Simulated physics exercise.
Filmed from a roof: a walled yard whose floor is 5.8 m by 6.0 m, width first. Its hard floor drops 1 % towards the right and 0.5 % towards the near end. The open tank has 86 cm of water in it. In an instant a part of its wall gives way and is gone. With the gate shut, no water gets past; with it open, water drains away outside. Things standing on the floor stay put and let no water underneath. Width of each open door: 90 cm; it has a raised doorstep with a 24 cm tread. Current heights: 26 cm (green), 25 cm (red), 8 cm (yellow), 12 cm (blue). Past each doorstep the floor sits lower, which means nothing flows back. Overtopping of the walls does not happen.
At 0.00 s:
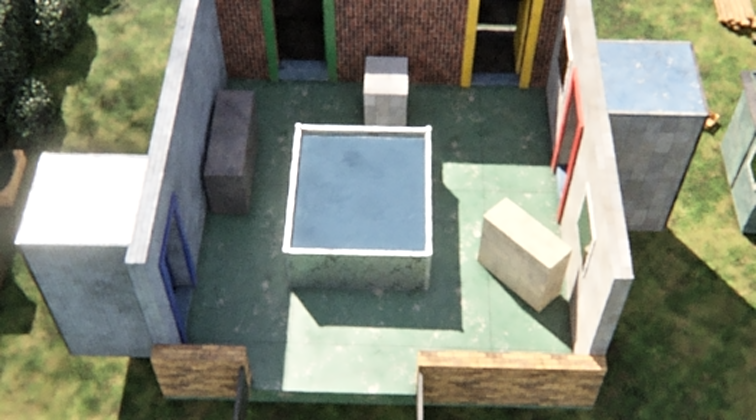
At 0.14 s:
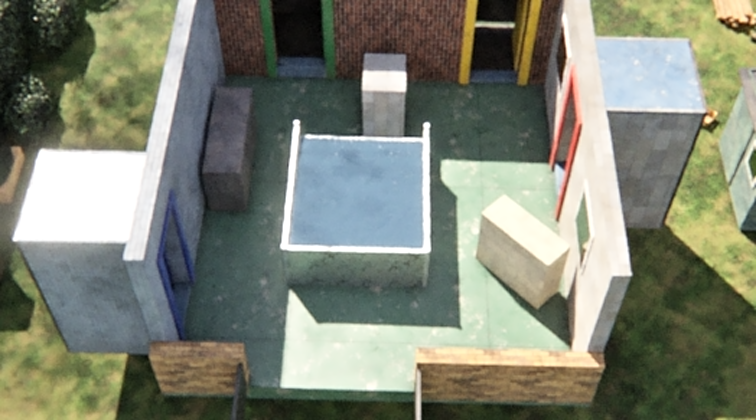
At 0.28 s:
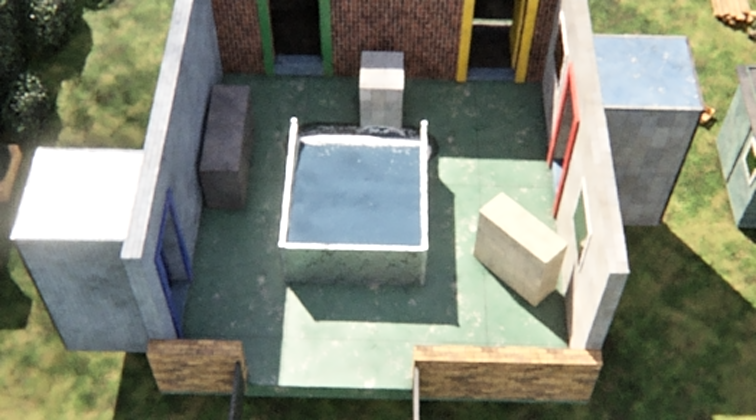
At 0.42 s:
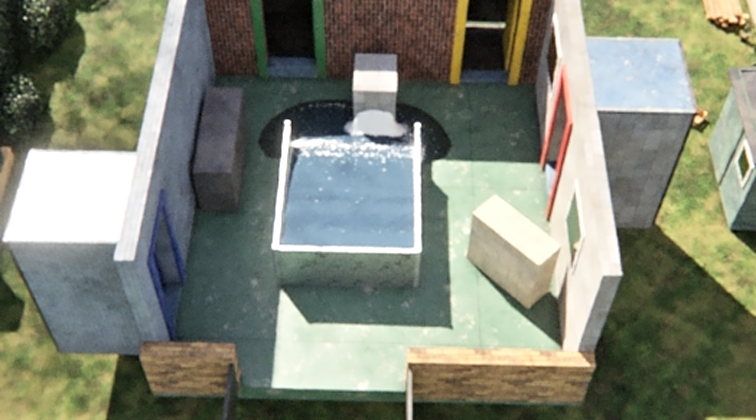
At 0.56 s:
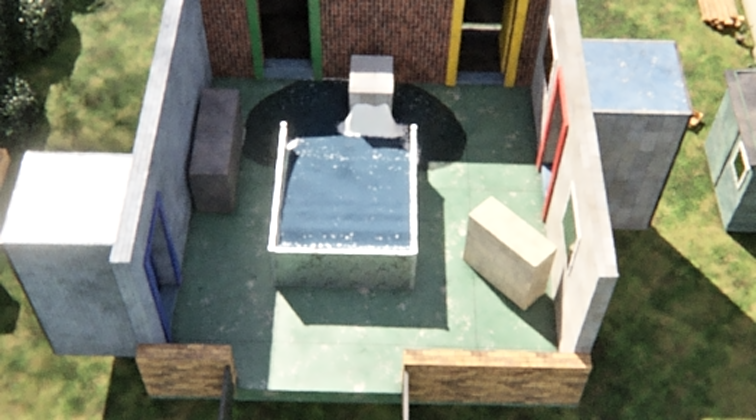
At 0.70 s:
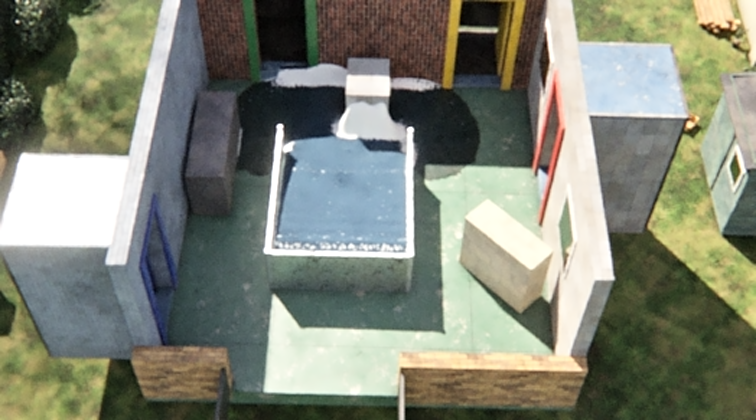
A square open tank loses its far wall and water spreads across the green floor behind it.
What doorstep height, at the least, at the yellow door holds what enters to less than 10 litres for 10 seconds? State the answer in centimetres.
A height of roughly 31 cm.
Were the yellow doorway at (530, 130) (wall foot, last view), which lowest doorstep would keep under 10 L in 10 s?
About 35 cm.
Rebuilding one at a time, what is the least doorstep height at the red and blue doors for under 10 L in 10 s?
About 14.0 cm at red and about 7.5 cm at blue.
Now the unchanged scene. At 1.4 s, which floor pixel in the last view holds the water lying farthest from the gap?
Pixel close to (527, 91).
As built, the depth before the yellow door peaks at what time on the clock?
Around 3.4 seconds.
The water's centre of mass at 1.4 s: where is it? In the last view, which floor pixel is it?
The water is centred near (347, 176).
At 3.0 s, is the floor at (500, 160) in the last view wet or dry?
At that moment it's submerged.
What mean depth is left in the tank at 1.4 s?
About 47 cm.
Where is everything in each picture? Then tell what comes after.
In the first frame, still water, 86 cm deep, in the open tank at (361, 191); the yellow door at (500, 45) is dry.
In the second frame, the gap is on the far side, the front 0.3 m out at a hidden place; the back of the open tank holds 86 cm.
In the third frame, the front is at a hidden place, 0.8 m from the gap on the far side; 1.5 m2 of floor is wet, 86 cm left at the back.
In the fourth frame, water pours out on the far side and has run 1.4 m, to (318, 104); about 13 cm deep outside, 86 cm at the back.
In the fifth frame, the gap is on the far side, the front 2.0 m out at (309, 81); the back of the open tank holds 80 cm.
In the sixth frame, the gap is on the far side, the front 2.1 m out at (444, 88); the back of the open tank holds 73 cm; the yellow door at (482, 47), 3.1 m from the gap, is still 0.5 m from the nearest water.
After 1.4 s water covers 35 % of the floor, deepest (58 cm) near (366, 154); 19 cm at the yellow door, 15 litres in over its 8 cm doorstep.
After 3.0 s water covers 55 % of the floor, deepest (47 cm) near (213, 125); 23 cm at the yellow door, 125 litres in over its 8 cm doorstep.
After 10.0 s water covers 100 % of the floor, deepest (19 cm) near (520, 127); 16 cm at the yellow door, 435 litres in over its 8 cm doorstep.
At the yellow door as built, the water arrived by 0.9 s and peaked near 24 cm at 3.4 s.
Run again over the same 10 s with other heights there, 23 litres in over 27 cm, 2 litres over 37 cm. The limit of 10 litres is kept from about 31 cm up.
